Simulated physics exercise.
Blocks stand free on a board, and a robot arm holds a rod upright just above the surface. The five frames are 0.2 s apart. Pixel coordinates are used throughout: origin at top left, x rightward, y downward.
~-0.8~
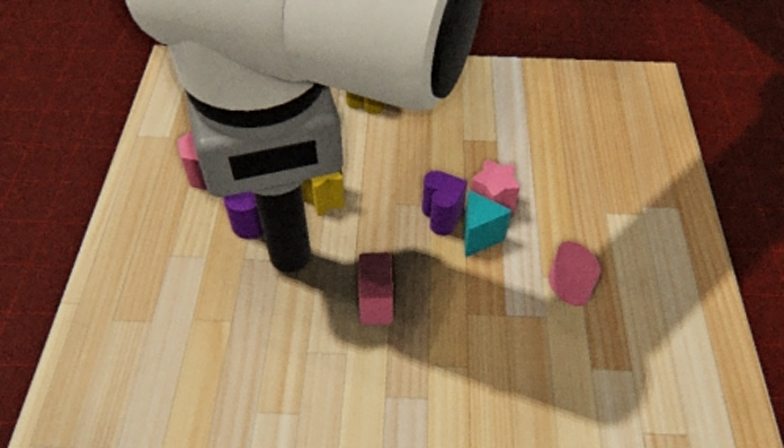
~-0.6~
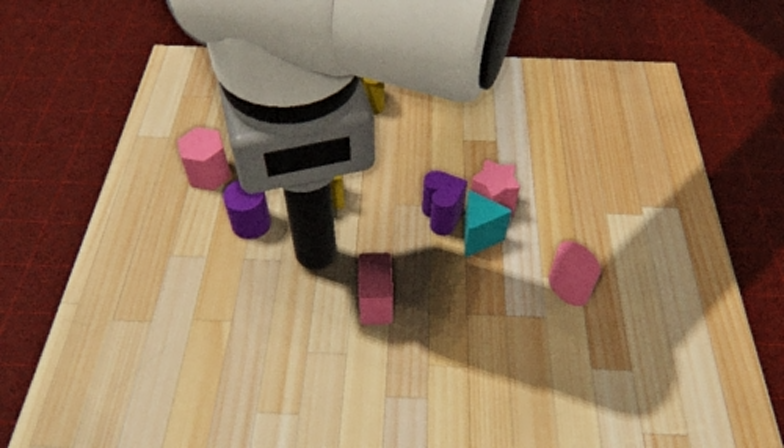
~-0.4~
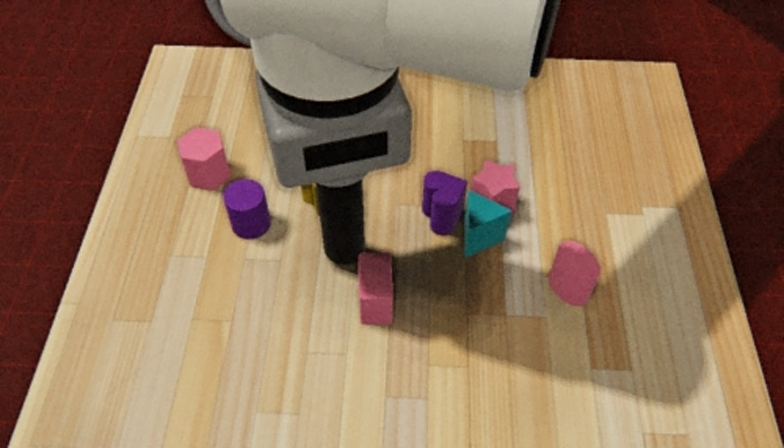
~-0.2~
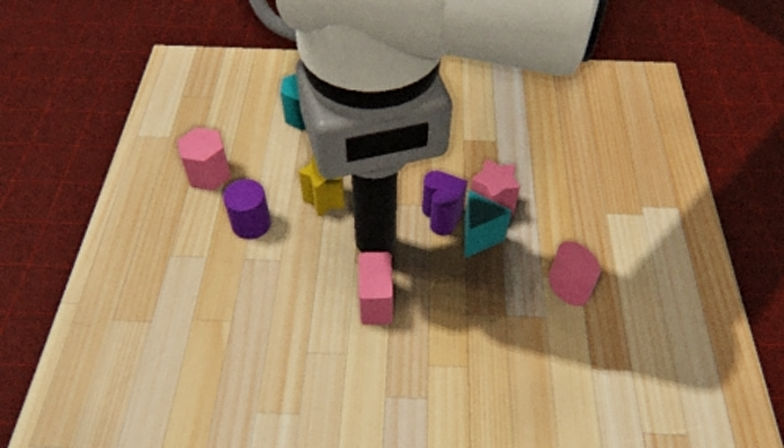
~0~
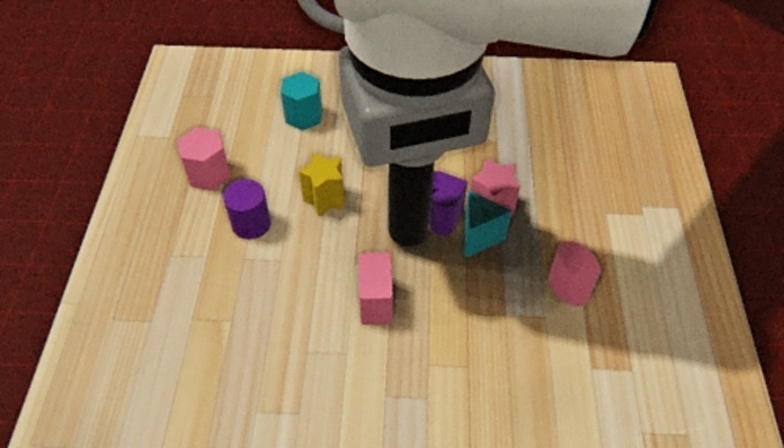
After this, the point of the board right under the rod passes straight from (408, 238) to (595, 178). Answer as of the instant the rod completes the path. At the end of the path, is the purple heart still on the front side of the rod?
The answer is no.
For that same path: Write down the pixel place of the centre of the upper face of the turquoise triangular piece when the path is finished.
I'd guess (510, 209).
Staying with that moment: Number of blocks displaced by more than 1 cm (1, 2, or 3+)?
Counting only shifts above 1 cm, I get three or more blocks.
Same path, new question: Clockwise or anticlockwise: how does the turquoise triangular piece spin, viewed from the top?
The block turns clockwise.
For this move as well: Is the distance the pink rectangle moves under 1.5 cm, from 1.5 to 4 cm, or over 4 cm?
It ends within 1.5 cm of its spot.
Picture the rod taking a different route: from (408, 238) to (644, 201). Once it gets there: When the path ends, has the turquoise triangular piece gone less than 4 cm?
No, that is not how it ends up.
On the path given first. One third of the way, rod (475, 209); purple heart (477, 160), turned 65° anticlockwise; turquoise triangular piece (506, 208), turned 55° clockwise; pink star block (519, 167), turned 45° clockwise.
Two thirds of the way, rod (537, 189); purple heart (484, 155), turned 100° anticlockwise; turquoise triangular piece (510, 209), turned 65° clockwise; pink star block (574, 148), turned 55° clockwise.
At the end, rod (597, 170); pink rectangle in place; purple heart (484, 155), turned 100° anticlockwise; turquoise triangular piece (510, 209), turned 65° clockwise; pink star block (629, 126), turned 40° clockwise.
